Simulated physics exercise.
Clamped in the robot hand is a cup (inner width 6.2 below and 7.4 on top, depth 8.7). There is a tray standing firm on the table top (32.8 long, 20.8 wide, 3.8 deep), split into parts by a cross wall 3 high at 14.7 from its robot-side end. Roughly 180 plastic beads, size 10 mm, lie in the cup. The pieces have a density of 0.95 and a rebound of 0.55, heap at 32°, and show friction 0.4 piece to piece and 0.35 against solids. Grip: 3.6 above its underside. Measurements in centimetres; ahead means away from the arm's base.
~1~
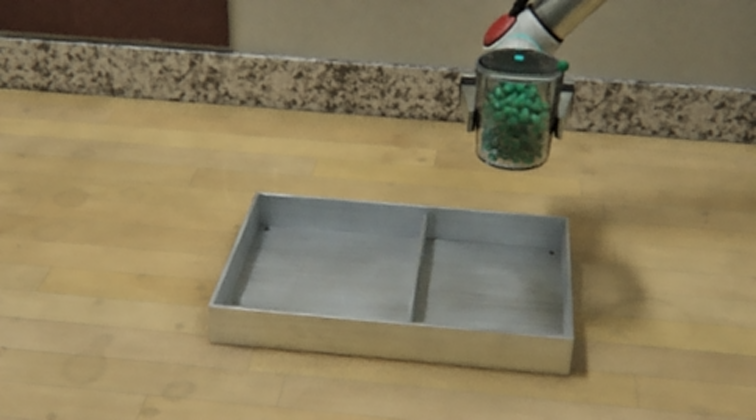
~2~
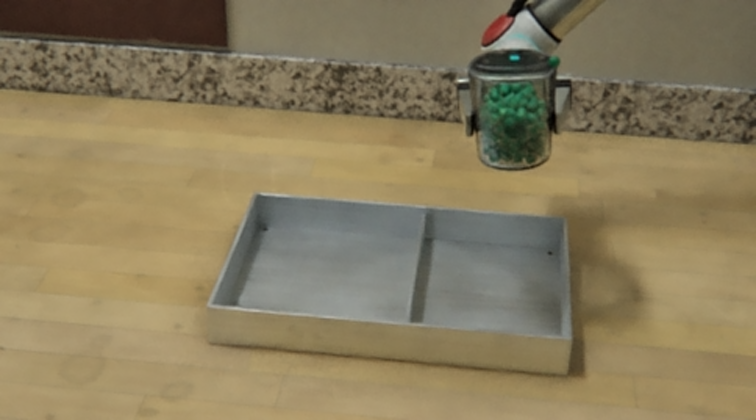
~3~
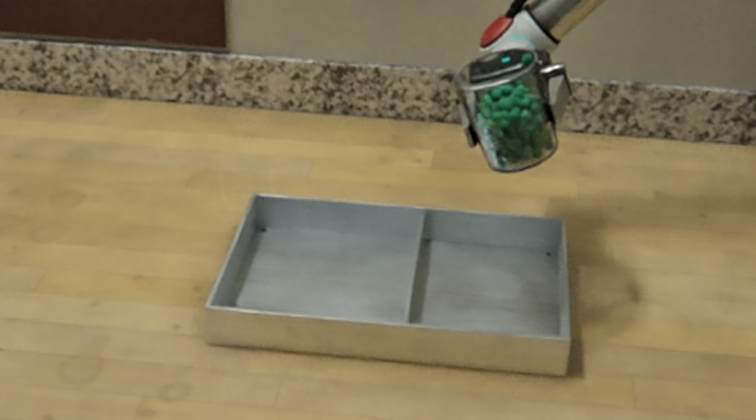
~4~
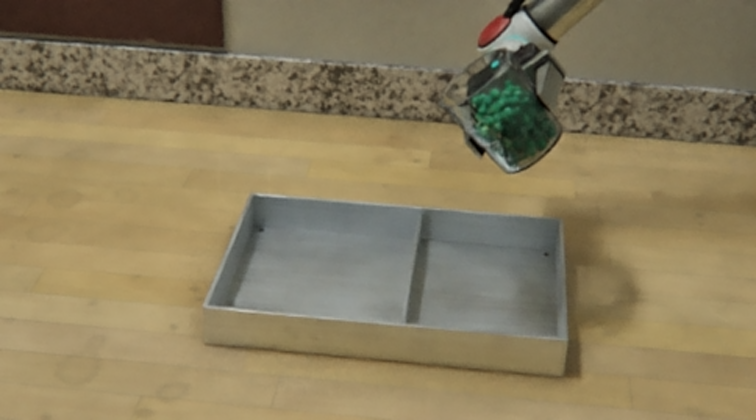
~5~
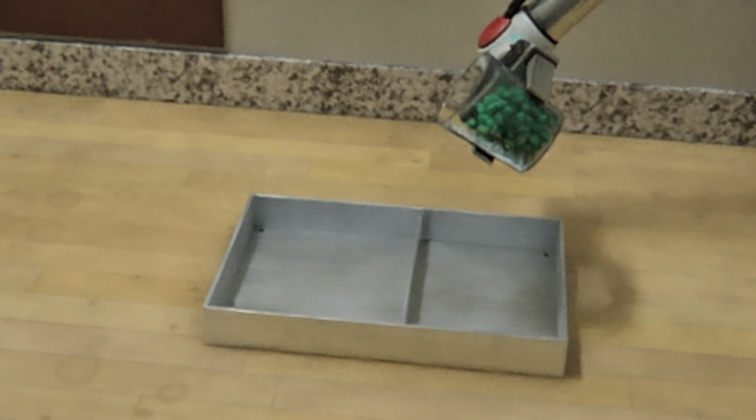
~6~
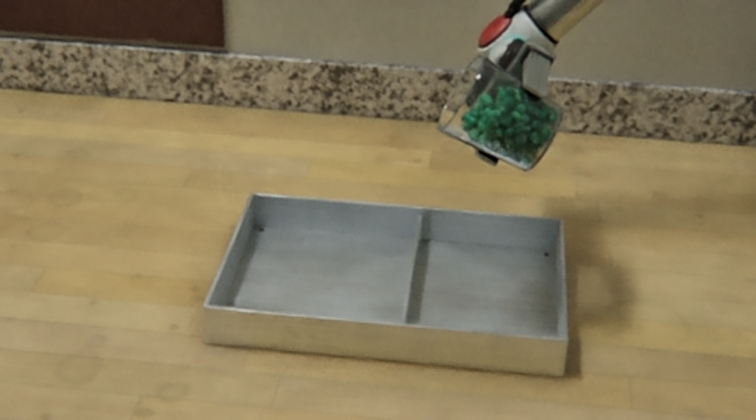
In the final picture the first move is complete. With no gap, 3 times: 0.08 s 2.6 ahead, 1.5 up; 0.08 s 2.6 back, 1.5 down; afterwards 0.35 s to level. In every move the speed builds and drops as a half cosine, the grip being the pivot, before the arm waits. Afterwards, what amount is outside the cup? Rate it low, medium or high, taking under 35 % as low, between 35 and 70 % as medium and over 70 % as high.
Rating: Medium.
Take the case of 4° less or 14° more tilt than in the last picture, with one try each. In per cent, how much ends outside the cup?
I'd say close to 45 and 85 per cent, in that order.
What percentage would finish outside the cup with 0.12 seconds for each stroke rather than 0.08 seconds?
That would give around 25 per cent.
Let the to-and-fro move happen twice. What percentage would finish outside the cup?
My guess is near 45 per cent.
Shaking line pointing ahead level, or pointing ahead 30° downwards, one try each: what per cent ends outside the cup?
It comes to around 30 per cent on the first try and around 10 per cent on the second.
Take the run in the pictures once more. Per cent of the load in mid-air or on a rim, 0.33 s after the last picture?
About 14 per cent.
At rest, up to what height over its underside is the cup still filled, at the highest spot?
I'd say close to 4.5 cm.
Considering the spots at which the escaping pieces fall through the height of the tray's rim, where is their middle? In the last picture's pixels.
Centre: About (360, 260).
Then, 0.33 s on, tilted 63° forward, highest piece 22 above the table; 112 in the cup, 43 in the far-side part, 25 in flight or on a rim.
Then, 0.66 s on, tilted 29° forward, highest piece 23 above the table; 87 in the cup, 83 in the far-side part, 5 in the robot-side part, 5 in flight or on a rim.
Then, 1.03 s on, level, highest piece 21 above the table; 87 in the cup, 87 in the far-side part, 5 in the robot-side part, 1 on the table or floor.
Then, 2.08 s on, level, highest piece 21 above the table; 87 in the cup, 87 in the far-side part, 5 in the robot-side part, 1 on the table or floor.
In the end, 87 in the cup, 87 in the far-side part, 5 in the robot-side part, 1 on the table or floor. That is 52 % outside the cup.
